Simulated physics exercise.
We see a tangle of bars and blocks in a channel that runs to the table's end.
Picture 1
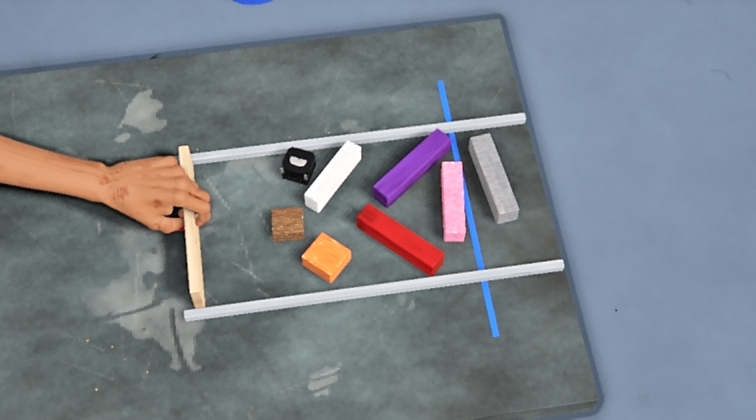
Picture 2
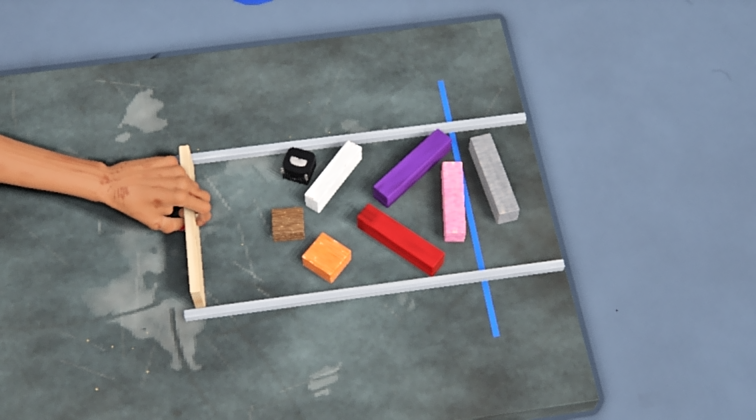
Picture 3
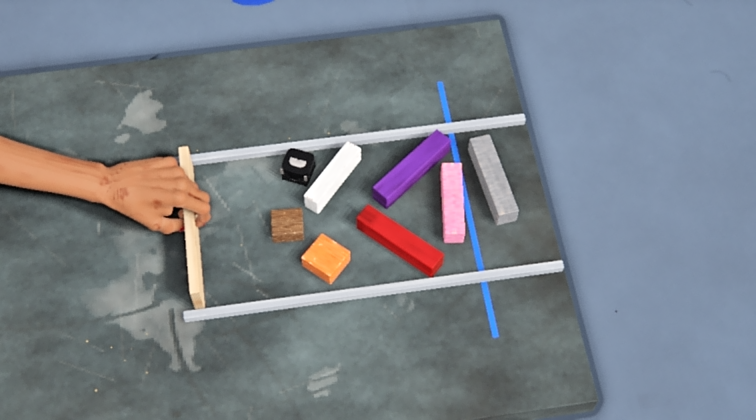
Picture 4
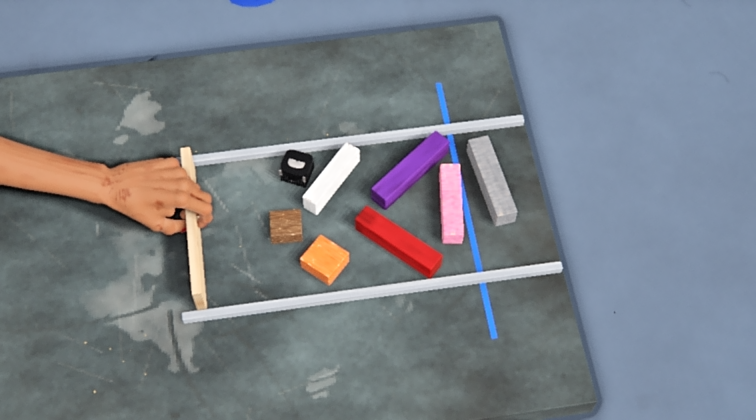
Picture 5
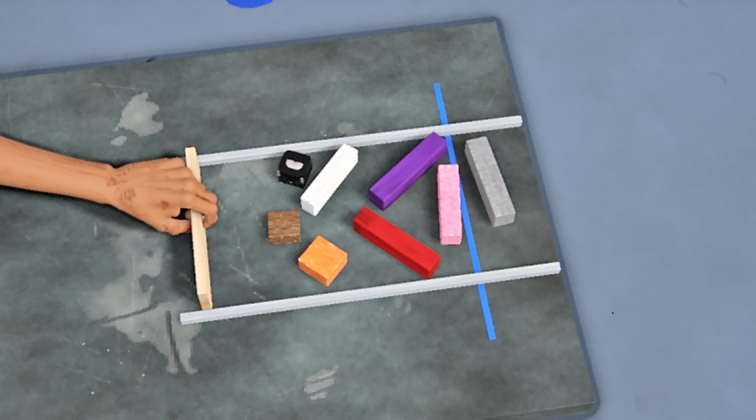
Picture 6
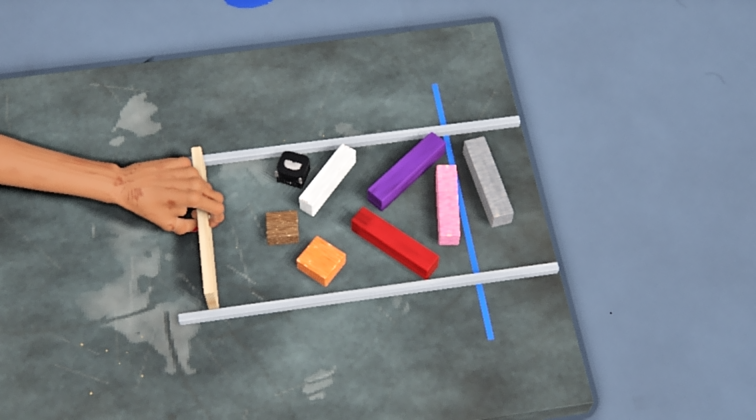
On a dark, scuffed tabletop, a hand holds a wooden board upright across the left end of a channel between two pale rails, with loose coloured bars and blocks lying ahead and blue tape crossing near the right. The hand barely moves at first, then slides the board slightly rightward, without touching the pieces.
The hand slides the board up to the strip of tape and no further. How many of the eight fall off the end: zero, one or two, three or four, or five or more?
In the end the number that fall off is one or two.
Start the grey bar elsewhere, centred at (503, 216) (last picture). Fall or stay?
Then it is lost.
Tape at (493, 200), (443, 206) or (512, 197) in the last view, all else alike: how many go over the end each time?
Down on the floor: 3, 0 and 5.
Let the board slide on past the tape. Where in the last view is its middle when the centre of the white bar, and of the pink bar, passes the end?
For the white bar at (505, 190), for the pink bar at (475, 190).
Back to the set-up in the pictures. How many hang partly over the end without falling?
It comes to 1.
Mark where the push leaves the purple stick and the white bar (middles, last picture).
Near (508, 151) and (484, 153).
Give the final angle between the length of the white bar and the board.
Near 45 degrees.
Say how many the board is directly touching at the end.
4 of them.
A little later, none off yet; grey bar at rest near (488, 181); pink bar at rest near (448, 204); purple stick at rest near (407, 171).
Next, none off yet; grey bar at rest near (488, 181); pink bar at rest near (449, 204); purple stick moving near (415, 167).
Later still, none off yet; grey bar shifted a little near (516, 186); pink bar shifted a little near (493, 203); purple stick shifted about its own width near (480, 156).
When it is over, the number that fall off is one or two; down, grey bar.
